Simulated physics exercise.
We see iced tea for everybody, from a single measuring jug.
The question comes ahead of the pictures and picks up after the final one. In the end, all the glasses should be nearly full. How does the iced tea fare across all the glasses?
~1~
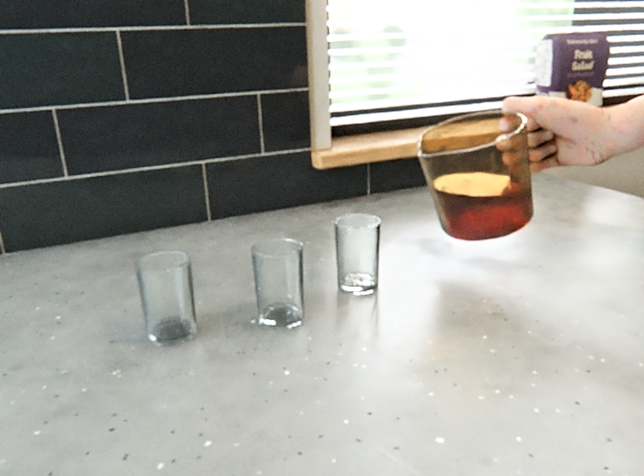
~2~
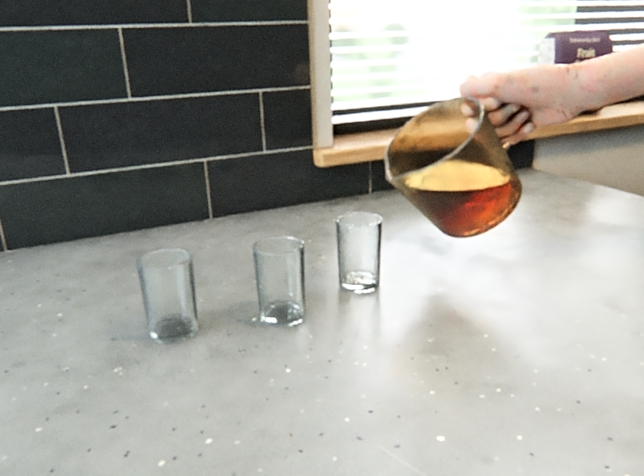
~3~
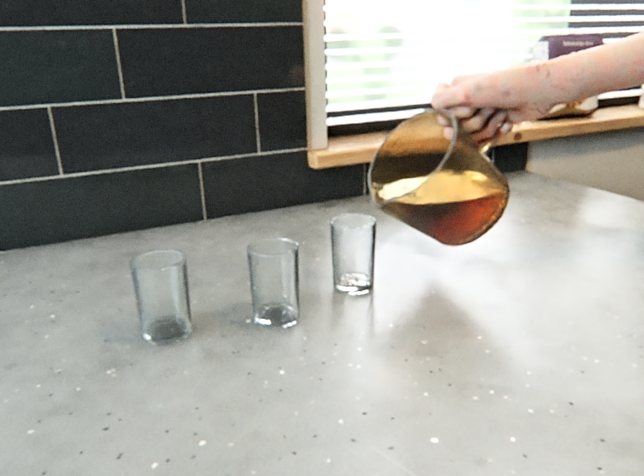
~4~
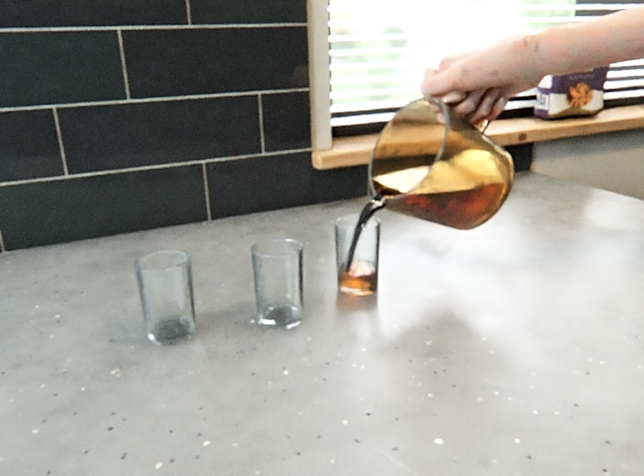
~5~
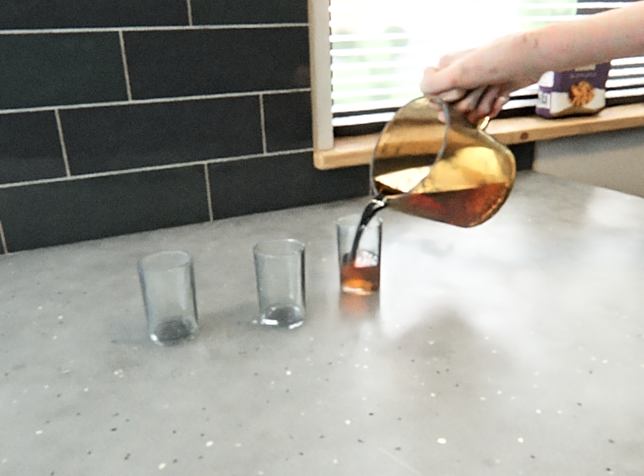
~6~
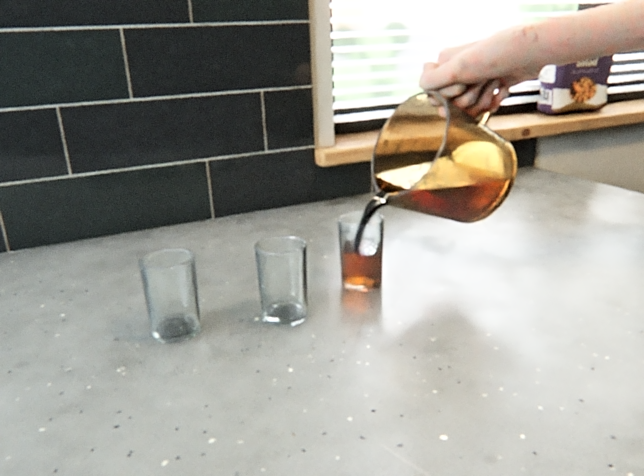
It reaches every one.
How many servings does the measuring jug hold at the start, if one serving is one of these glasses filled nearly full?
Near 4.0, by my count.
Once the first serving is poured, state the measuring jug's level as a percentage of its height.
The level stands close to 30 percent.
Soon after, the first is about three quarters full.
Later, the first is done and the measuring jug has about three quarters of its load.
In the end, all three are full and about a quarter of the iced tea is over.
